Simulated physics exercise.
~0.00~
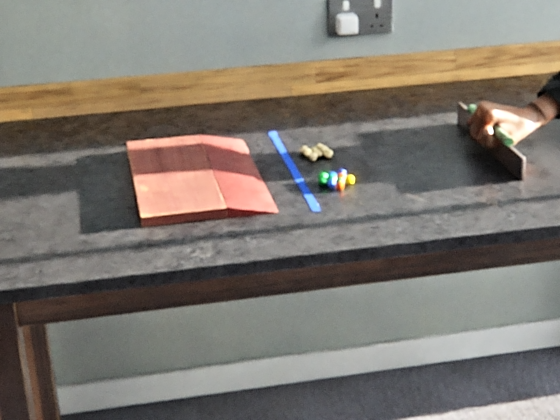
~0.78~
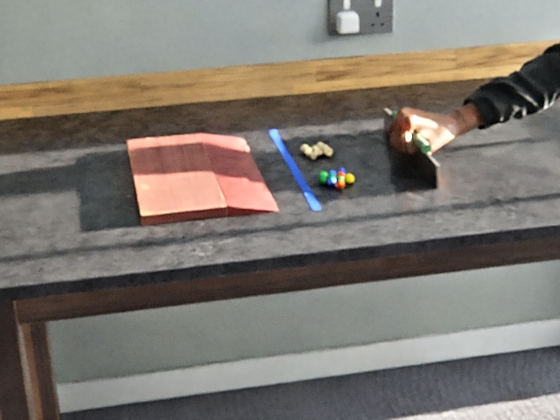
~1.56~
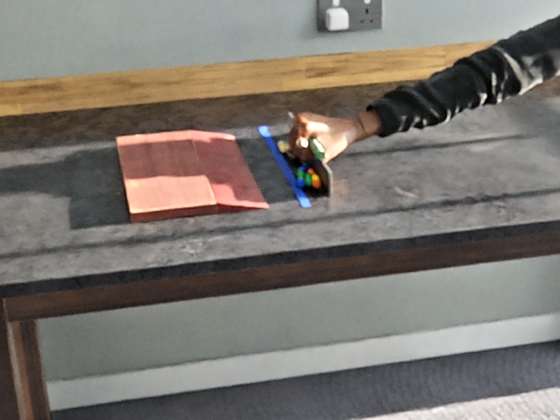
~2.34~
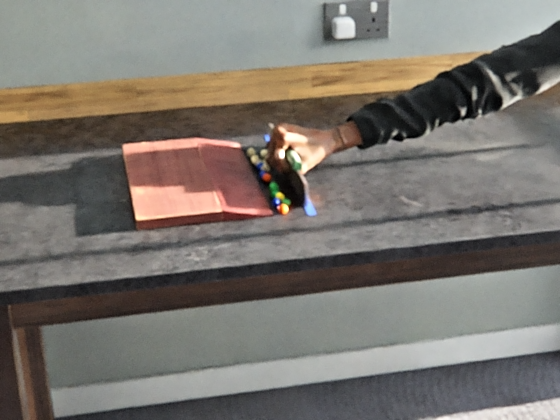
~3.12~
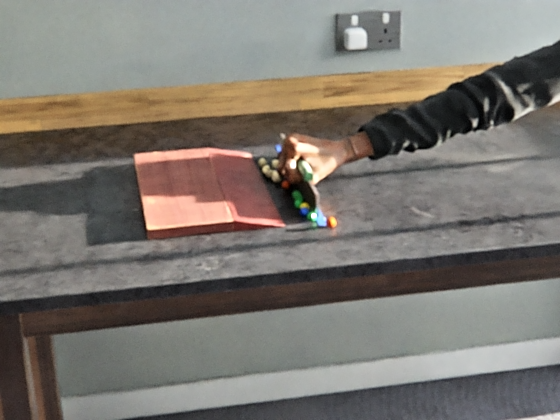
A hand in a dark sleeve holds a flat scraper upright at the right of a dark grey tabletop, seen from the front and slightly above by a gently swaying camera. To the left lie a pale heap at the back and a brightly coloured heap in front, then a strip of blue tape and a reddish slab with a short ramp. The hand slides the scraper left, gathers both heaps and pushes them over the tape towards the ramp. It stops at the tape, and the pieces end strung along the ramp's foot, none past its top.
